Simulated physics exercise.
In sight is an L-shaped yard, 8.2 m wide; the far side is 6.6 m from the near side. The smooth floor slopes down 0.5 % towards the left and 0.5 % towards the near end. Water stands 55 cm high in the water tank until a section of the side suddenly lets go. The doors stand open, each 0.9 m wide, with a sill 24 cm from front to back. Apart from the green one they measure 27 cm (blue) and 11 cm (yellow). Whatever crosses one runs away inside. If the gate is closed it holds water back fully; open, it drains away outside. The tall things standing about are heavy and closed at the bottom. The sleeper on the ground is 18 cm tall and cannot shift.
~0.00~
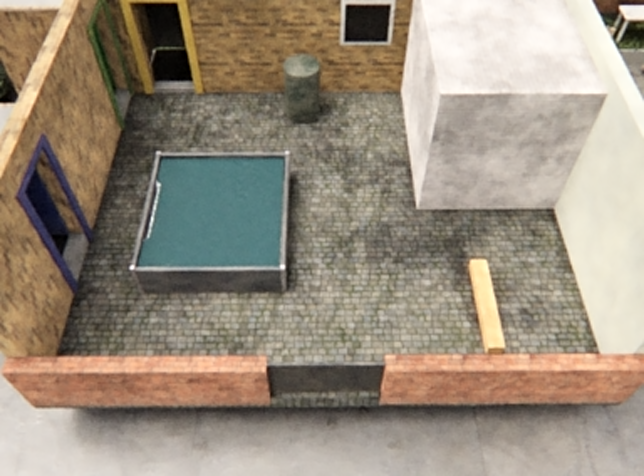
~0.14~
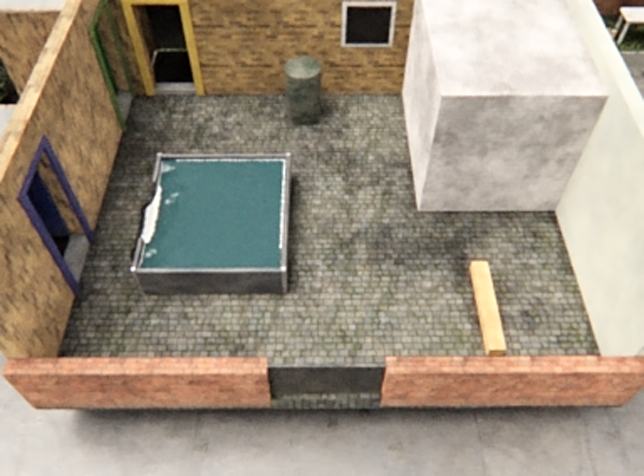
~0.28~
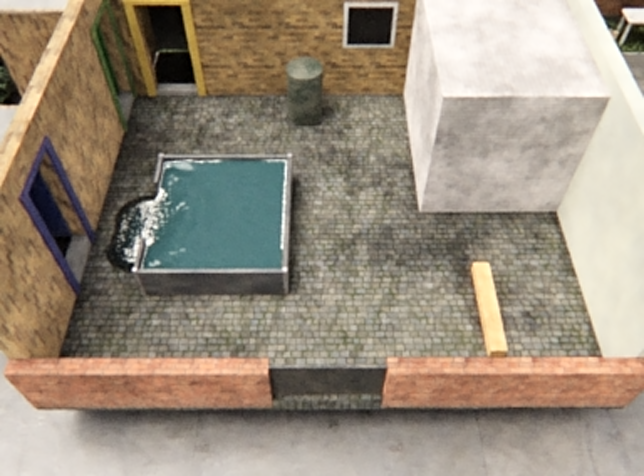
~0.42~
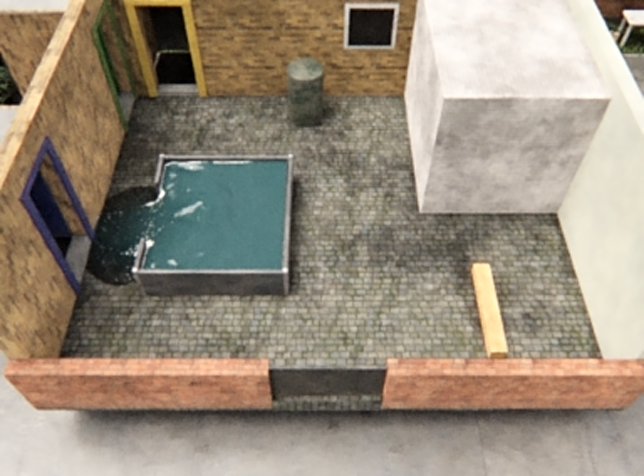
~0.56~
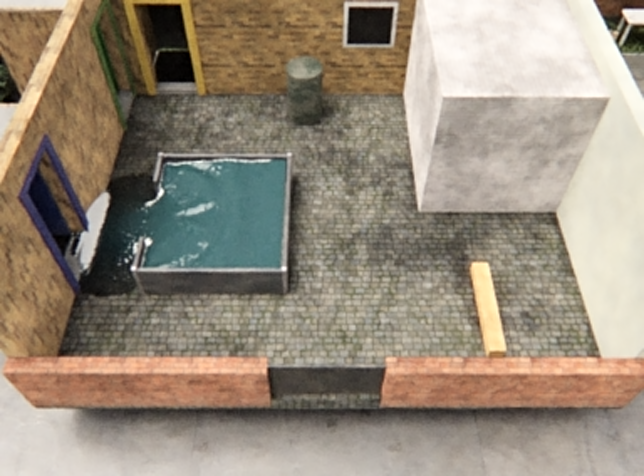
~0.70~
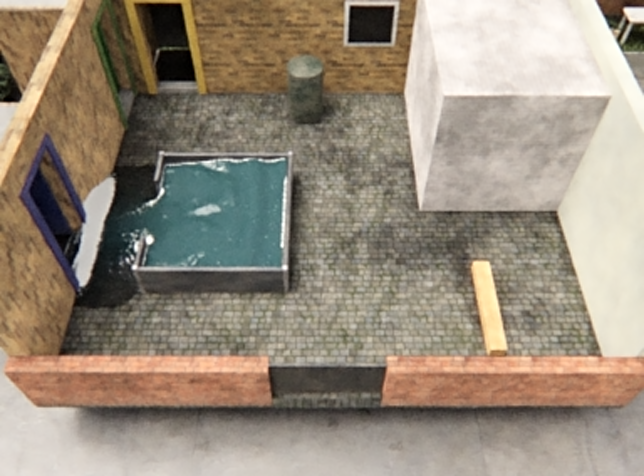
Water burst through the left side of a raised tank in a walled yard, spread across the paving in a dark pool, then splashed up white against the wall by the blue-framed door.
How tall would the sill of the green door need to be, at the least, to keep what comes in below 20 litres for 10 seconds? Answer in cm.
It would have to be roughly 12.5 cm high.
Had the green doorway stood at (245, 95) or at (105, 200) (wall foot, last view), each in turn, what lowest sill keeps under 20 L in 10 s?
Roughly 6.5 and 31 cm.
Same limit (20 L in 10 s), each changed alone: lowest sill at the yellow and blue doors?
Roughly 17 cm at yellow and 34 cm at blue.
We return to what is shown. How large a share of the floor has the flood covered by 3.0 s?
About 35 per cent.
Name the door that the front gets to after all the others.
It is the yellow one.
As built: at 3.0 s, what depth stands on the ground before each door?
Depths in cm: Blue 26, yellow 21, green 12.
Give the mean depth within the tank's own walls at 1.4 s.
Roughly 41 cm on average.
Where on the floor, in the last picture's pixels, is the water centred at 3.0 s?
Near (187, 231).
After 1.4 s water covers 10 % of the floor, deepest (44 cm) near (96, 229); it has not reached the green door.
After 3.0 s water covers 35 % of the floor, deepest (30 cm) near (94, 237); 12 cm at the green door, 0 litres in over its 21 cm sill.
After 10.0 s water covers 95 % of the floor, deepest (12 cm) near (51, 383); 10 cm at the green door, 1 litre in over its 21 cm sill.
At the green door as built, the water arrived by 1.6 s and peaked near 13 cm at 5.0 s.
Run again over the same 10 s with other heights there, 26 litres in over 11.5 cm, 14 litres over 13.5 cm. The limit of 20 litres is kept from about 12.5 cm up.
